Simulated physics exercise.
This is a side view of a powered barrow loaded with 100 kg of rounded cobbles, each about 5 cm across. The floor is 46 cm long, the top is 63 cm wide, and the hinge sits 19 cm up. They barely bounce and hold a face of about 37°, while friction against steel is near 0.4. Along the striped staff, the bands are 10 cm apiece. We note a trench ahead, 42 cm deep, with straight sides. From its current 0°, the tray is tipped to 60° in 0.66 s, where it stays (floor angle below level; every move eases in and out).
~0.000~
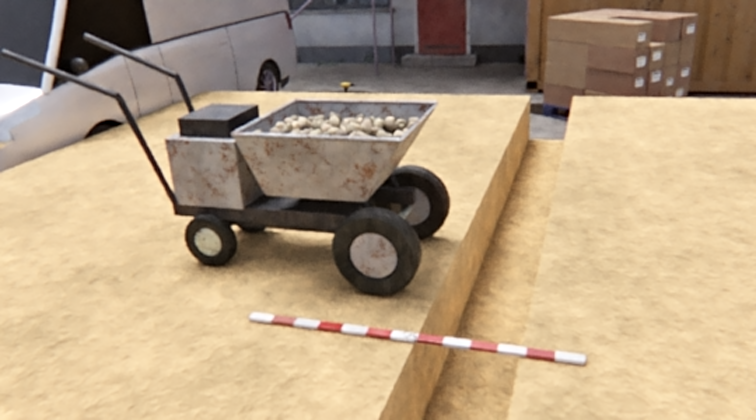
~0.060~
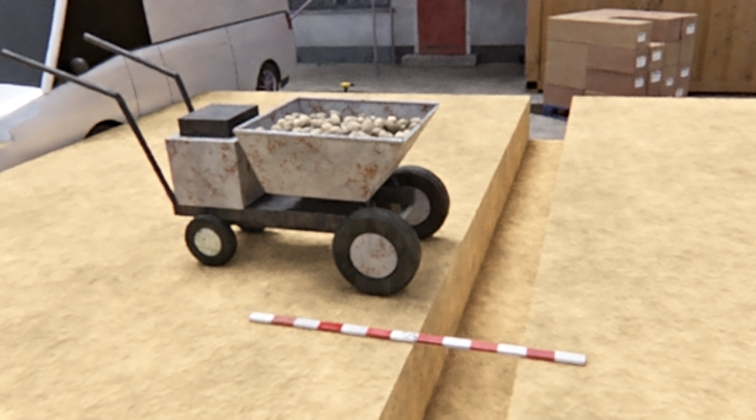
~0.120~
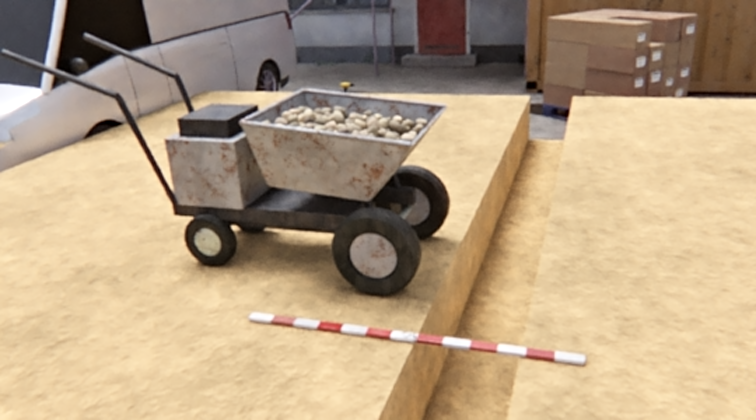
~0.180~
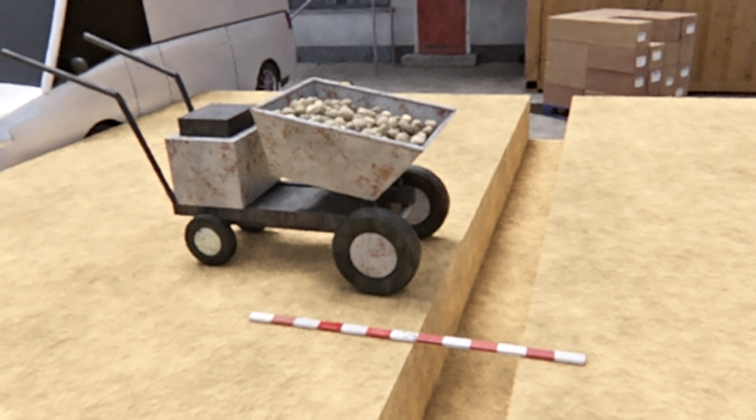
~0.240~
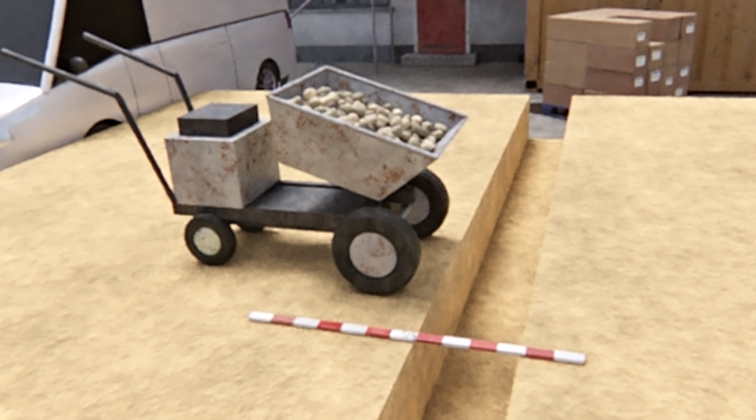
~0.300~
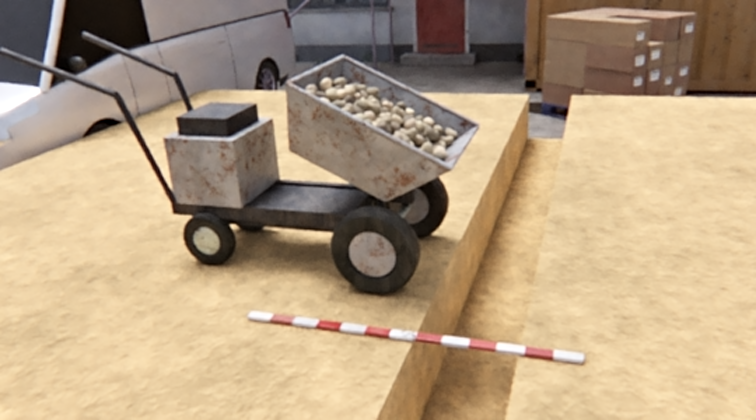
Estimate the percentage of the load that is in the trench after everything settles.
Roughly 20 per cent of the load.
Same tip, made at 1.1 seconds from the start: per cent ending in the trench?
In that case, around 25%.
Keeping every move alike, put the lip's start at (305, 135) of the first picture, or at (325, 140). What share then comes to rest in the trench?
Estimates: 50 % then 55 %.
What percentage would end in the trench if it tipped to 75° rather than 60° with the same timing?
Then close to 30 per cent.
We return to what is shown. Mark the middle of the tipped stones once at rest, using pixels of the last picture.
At about pixel (570, 277) in the last view.
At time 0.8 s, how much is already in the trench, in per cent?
By that point it's something like 5 in a hundred.
After 0.5 s the floor is at 51°; 100 % in the tray; the foremost stones are at (473, 184).
After 0.8 s the floor is at 60°; 91 % in the tray, 6 % in the trench, 3 % past the trench; the foremost stones are at (559, 245).
After 1.1 s the floor is at 60°; 56 % in the tray, 8 % in the trench, 37 % past the trench; the foremost stones are at (694, 304).
After 3.1 s the floor is at 60°; 40 % in the tray, 20 % in the trench, 40 % past the trench; the foremost stones are past the picture's edge.
